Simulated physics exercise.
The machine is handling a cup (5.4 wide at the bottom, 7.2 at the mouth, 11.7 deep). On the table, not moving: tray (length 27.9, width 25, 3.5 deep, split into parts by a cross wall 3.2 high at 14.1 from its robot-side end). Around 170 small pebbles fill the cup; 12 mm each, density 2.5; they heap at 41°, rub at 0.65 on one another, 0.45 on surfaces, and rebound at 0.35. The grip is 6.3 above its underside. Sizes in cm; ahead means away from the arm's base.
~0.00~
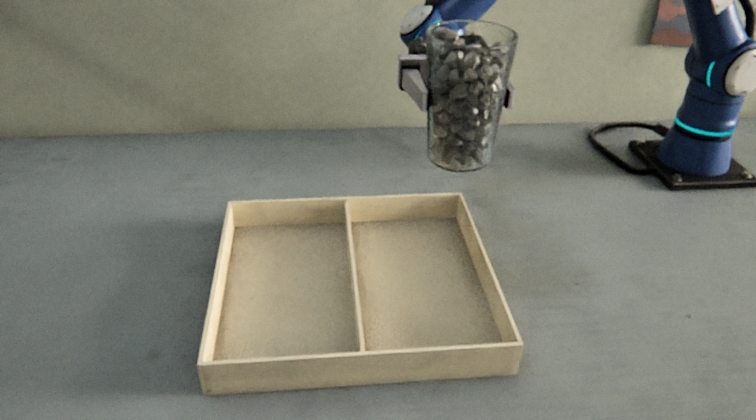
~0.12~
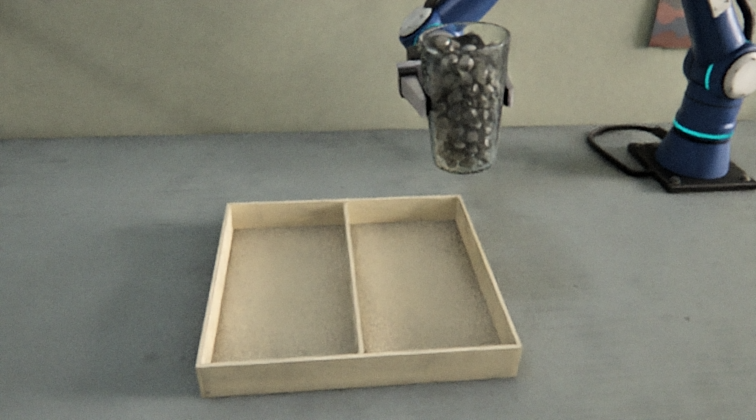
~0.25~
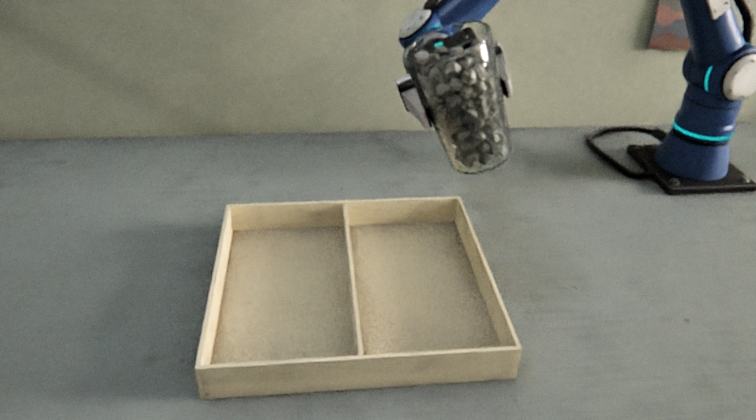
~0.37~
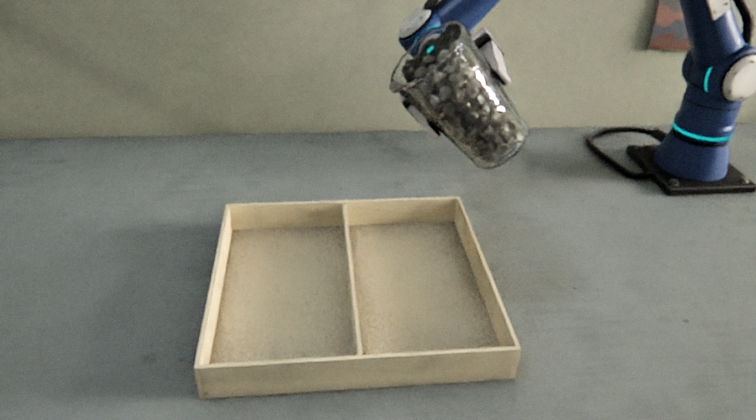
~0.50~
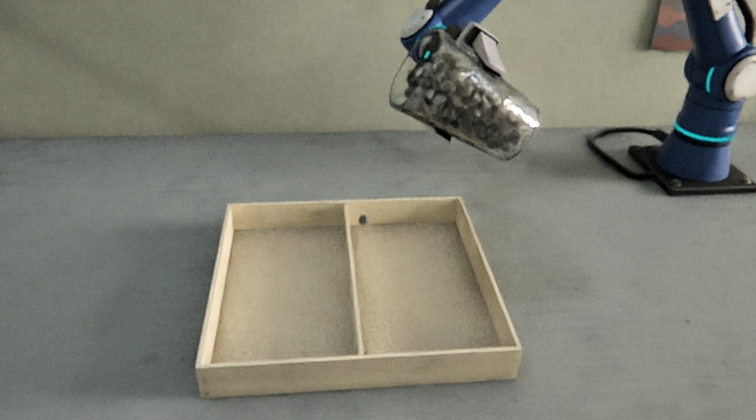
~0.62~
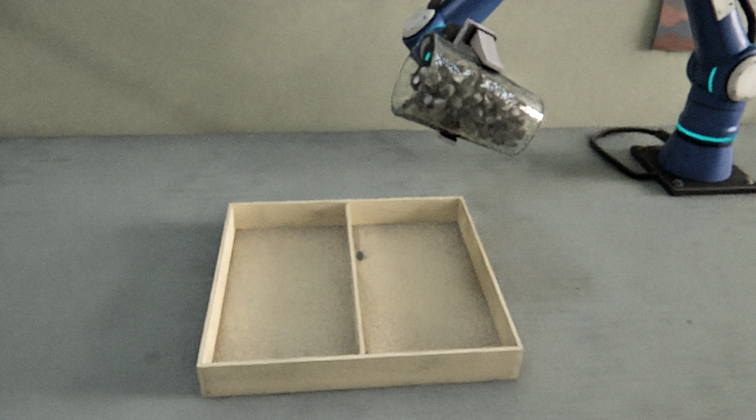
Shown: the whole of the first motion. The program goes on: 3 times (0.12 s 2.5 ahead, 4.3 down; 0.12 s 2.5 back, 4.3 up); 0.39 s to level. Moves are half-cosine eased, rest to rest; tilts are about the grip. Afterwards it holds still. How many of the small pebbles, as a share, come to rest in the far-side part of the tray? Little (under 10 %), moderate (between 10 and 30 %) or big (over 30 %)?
A little share, under 10 %, ends in the far-side part of the tray.
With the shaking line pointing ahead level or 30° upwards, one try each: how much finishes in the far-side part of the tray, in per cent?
Some 20 and 40 per cent.
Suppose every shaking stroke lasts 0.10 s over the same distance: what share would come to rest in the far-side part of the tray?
Then about 10 per cent.
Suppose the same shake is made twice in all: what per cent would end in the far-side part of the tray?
In that case some 5 per cent.
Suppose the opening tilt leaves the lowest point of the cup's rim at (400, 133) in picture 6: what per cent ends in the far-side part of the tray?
Some 20 per cent.
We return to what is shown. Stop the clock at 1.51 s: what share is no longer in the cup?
Near 5 per cent so far.
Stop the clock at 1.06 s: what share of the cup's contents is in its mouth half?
Roughly 50 per cent.
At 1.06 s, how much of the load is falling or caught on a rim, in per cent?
About 1 per cent.
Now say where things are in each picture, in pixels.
The first frame shows the cup middle at (465, 101), level; upper third of the load around (471, 67), from x 435 to 505, top at y 35; 172 in the cup.
The second frame shows the cup middle at (464, 103), tilted 6° forward; upper third of the load around (468, 69), from x 430 to 500, top at y 45.
The third frame shows the cup middle at (465, 104), tilted 22° forward; upper third of the load around (460, 73), from x 420 to 500, top at y 45.
The fourth frame shows the cup middle at (467, 103), tilted 42° forward; upper third of the load around (456, 80), from x 395 to 515, top at y 45; 171 in the cup, 1 in flight or on a rim.
The fifth frame shows the cup middle at (469, 102), tilted 58° forward; upper third of the load around (455, 81), from x 365 to 525, top at y 55; 171 in the cup, 1 in flight or on a rim.
The sixth frame shows the cup middle at (471, 102), tilted 64° forward; upper third of the load around (459, 83), from x 360 to 530, top at y 60; 171 in the cup, 1 in the robot-side part.
After 1.06 s, tilted 64° forward, highest piece 25 above the table; 165 in the cup, 4 in the far-side part, 1 in the robot-side part, 2 in flight or on a rim.
After 1.51 s, tilted 39° forward, highest piece 26 above the table; 164 in the cup, 7 in the far-side part, 1 in the robot-side part.
After 1.93 s, level, highest piece 28 above the table; 164 in the cup, 7 in the far-side part, 1 in the robot-side part.
After 2.98 s, level, highest piece 28 above the table; 164 in the cup, 7 in the far-side part, 1 in the robot-side part.
In the end, 164 in the cup, 7 in the far-side part, 1 in the robot-side part. That is 4 % in the far-side part of the tray.
